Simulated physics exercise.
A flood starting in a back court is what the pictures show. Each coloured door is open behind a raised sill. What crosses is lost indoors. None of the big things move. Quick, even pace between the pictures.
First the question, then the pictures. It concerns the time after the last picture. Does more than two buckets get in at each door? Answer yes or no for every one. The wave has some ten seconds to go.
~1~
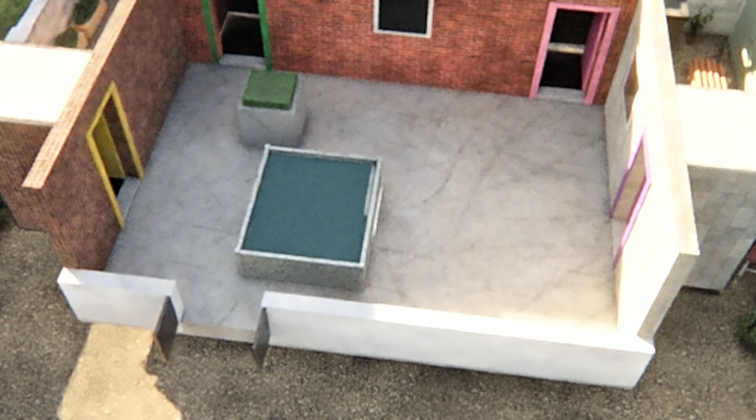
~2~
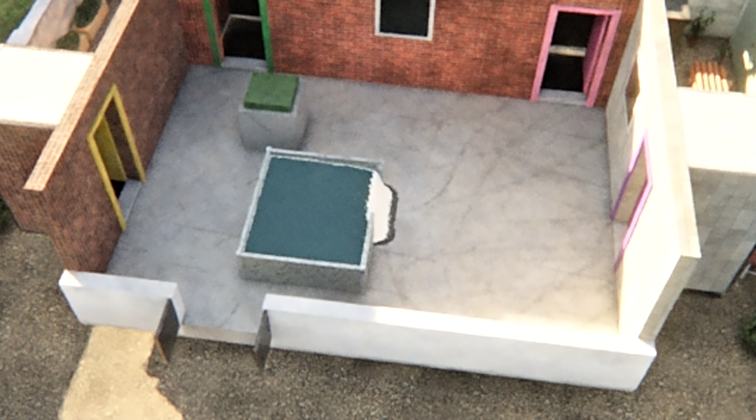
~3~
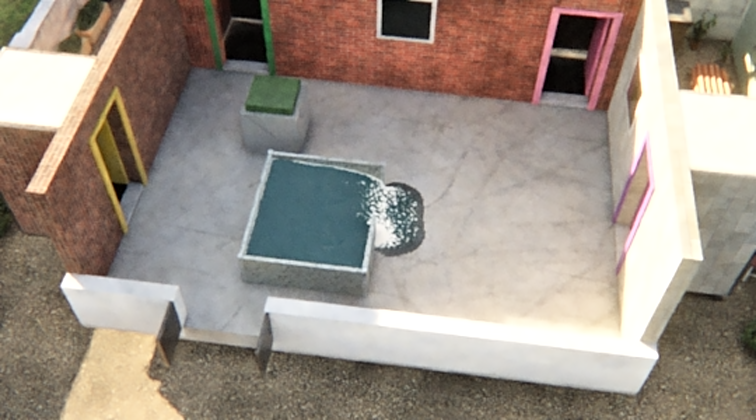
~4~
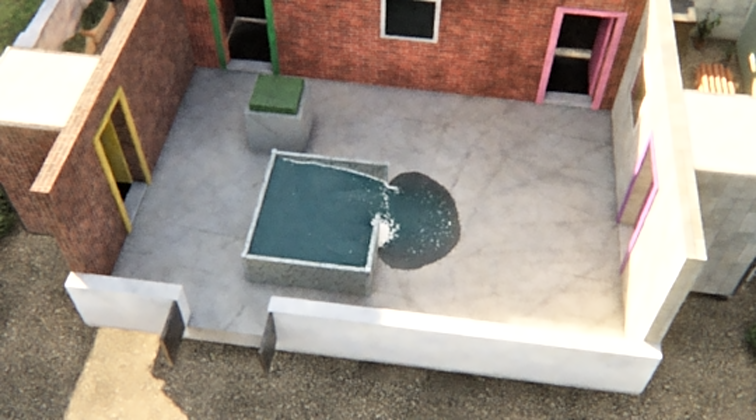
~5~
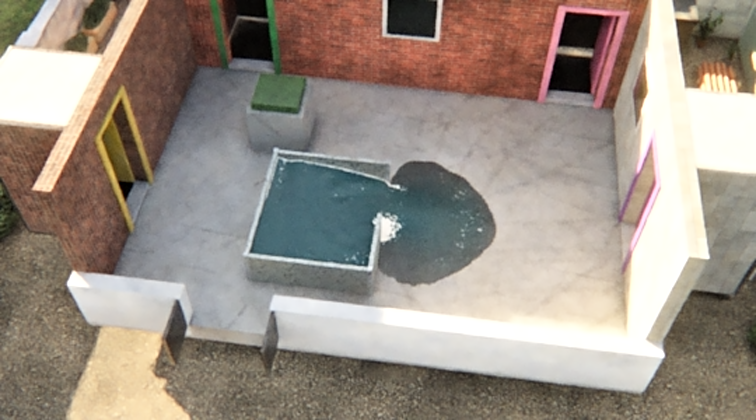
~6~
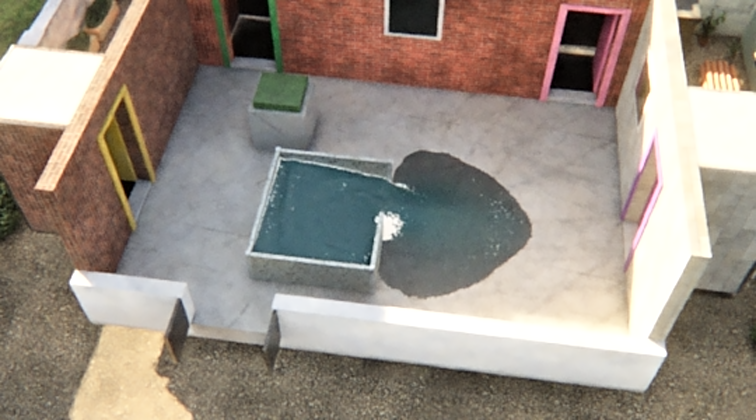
Purple door: Yes, yellow door: No, pink door: Yes, green door: No.
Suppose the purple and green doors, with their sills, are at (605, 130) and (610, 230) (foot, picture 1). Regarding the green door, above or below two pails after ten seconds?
My take is that the green door gets beyond it.
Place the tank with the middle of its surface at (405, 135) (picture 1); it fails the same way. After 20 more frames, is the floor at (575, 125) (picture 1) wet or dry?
That spot is reached by the flood.
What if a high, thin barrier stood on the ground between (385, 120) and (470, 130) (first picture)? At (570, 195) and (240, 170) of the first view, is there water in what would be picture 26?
As listed: Under water, not flooded.
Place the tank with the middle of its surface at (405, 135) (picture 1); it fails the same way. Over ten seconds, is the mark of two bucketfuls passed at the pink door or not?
Briefly, pink crosses the line.
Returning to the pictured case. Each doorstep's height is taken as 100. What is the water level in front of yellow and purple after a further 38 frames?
I'd say around 0 and 410 in a hundred.
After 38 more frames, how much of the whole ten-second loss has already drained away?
My reading is about 75 per cent.
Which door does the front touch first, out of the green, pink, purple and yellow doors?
The answer here is the one in purple.
A moment on, water covers 30 % of the floor; the purple door under two buckets in, the yellow door not reached, the pink door not reached, the green door not reached.
Next, water covers 45 % of the floor; the purple door over two buckets in, the yellow door not reached, the pink door wet at the sill, nothing in, the green door not reached.
Then, water covers 45 % of the floor; the purple door far over two buckets in, the yellow door not reached, the pink door under two buckets in, the green door not reached.
Later, water covers 55 % of the floor; the purple door far over two buckets in, the yellow door not reached, the pink door over two buckets in, the green door not reached.
In the end, water covers 75 % of the floor; the purple door far over two buckets in, the yellow door not reached, the pink door over two buckets in, the green door not reached.
